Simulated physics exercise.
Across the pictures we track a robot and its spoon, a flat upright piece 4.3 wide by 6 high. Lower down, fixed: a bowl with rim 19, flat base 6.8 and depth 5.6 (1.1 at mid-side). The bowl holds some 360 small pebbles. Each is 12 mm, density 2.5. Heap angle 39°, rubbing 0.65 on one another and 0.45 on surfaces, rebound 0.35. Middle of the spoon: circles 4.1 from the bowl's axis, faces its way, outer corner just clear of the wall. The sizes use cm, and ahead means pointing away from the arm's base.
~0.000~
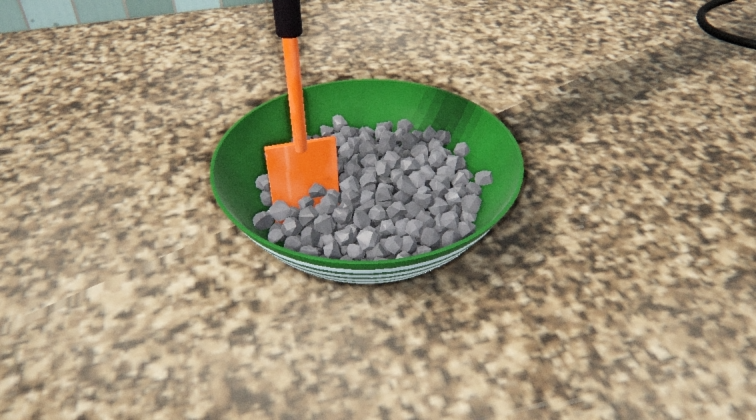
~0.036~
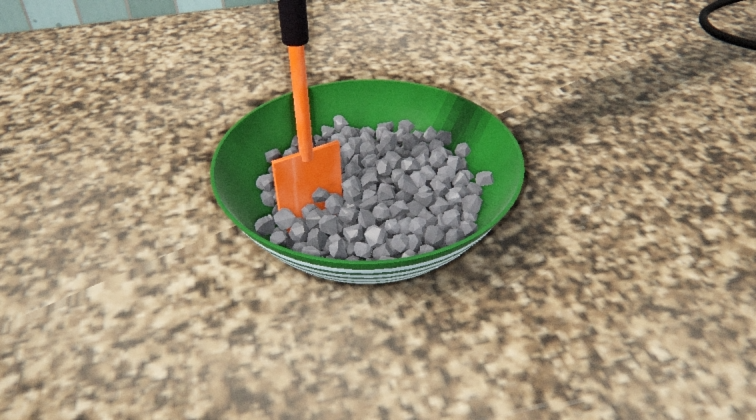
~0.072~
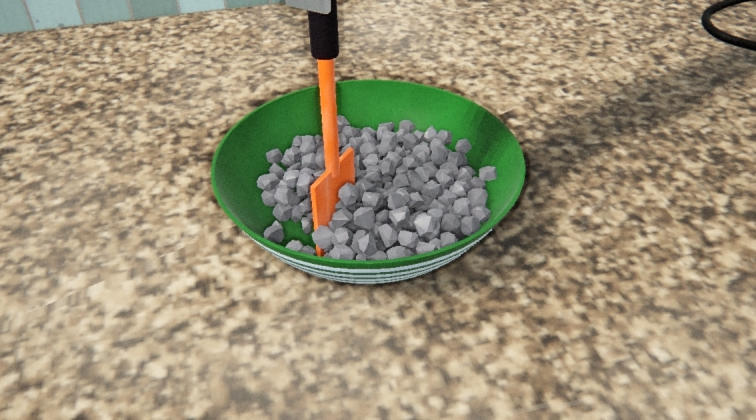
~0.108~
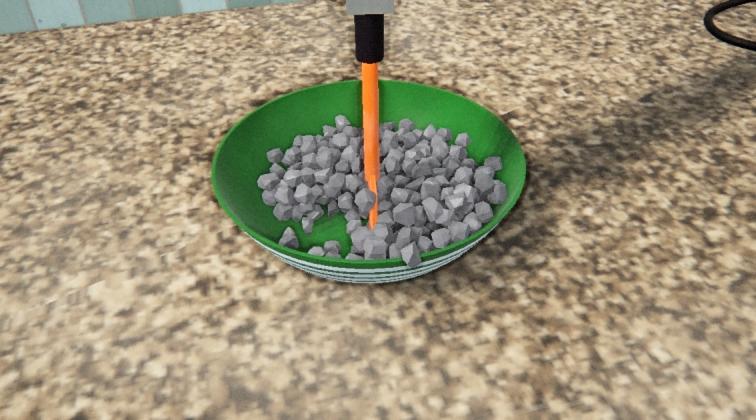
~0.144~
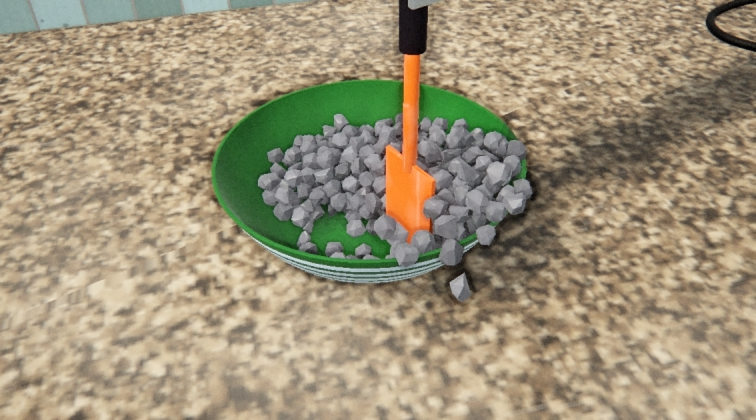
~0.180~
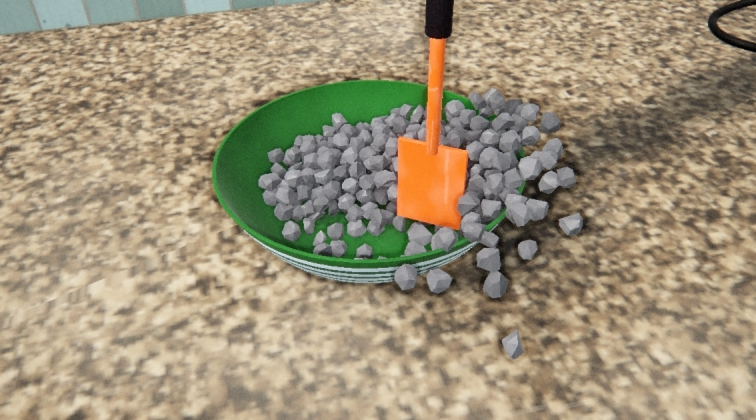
An orange spade-shaped tool stands in the left side of a green bowl of gray pebbles, then sweeps along the near side toward the right, turning as it goes. Pebbles bunch up ahead of it, leaving a bare green patch behind, and several spill over the right rim.
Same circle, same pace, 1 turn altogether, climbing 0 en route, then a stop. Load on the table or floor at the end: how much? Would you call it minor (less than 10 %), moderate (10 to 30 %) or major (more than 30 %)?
I would call it major.
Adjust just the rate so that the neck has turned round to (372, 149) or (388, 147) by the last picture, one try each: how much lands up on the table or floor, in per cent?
Well, about 15 percent the first time and about 25 percent the second.
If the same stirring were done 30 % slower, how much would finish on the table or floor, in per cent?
It would come to around 30 percent.
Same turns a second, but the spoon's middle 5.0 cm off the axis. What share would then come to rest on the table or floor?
Around 45 in a hundred.
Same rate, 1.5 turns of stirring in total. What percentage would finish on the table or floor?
It would be around 50 per cent.
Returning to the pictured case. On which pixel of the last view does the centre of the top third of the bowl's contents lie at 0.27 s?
Around pixel (385, 103).
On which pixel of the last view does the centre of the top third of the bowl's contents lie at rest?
(318, 236).
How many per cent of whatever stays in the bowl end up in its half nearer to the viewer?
Roughly 65 per cent.
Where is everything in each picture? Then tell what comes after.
The spoon neck at (298, 121), 0° round; upper third of the load around (377, 174), from x 265 to 485, top at y 125; 358 in the bowl, in the first frame.
The spoon neck at (304, 130), 15° round; upper third of the load around (370, 179), from x 265 to 485, top at y 125, in the second frame.
The spoon neck at (331, 145), 47° round; upper third of the load around (387, 189), from x 265 to 490, top at y 125, in the third frame.
The spoon neck at (372, 149), 79° round; upper third of the load around (416, 188), from x 265 to 495, top at y 125; 357 in the bowl, 1 in flight or on the tool, in the fourth frame.
The spoon neck at (410, 141), 112° round; upper third of the load around (455, 172), from x 265 to 520, top at y 120; 350 in the bowl, 8 in flight or on the tool, in the fifth frame.
The spoon neck at (434, 123), 144° round; upper third of the load around (485, 154), from x 265 to 570, top at y 95; 338 in the bowl, 20 in flight or on the tool, in the sixth frame.
After 0.27 s, 223° round, highest piece 11 above the table; 279 in the bowl, 17 on the table or floor, 62 in flight or on the tool.
After 0.36 s, 302° round, highest piece 9 above the table; 246 in the bowl, 69 on the table or floor, 43 in flight or on the tool.
After 0.60 s, 0° round, highest piece 6 above the table; 209 in the bowl, 148 on the table or floor, 1 in flight or on the tool.
After 1.30 s, 0° round, highest piece 6 above the table; 209 in the bowl, 149 on the table or floor.
In the end, 209 in the bowl, 149 on the table or floor. That is 42 % on the table or floor.
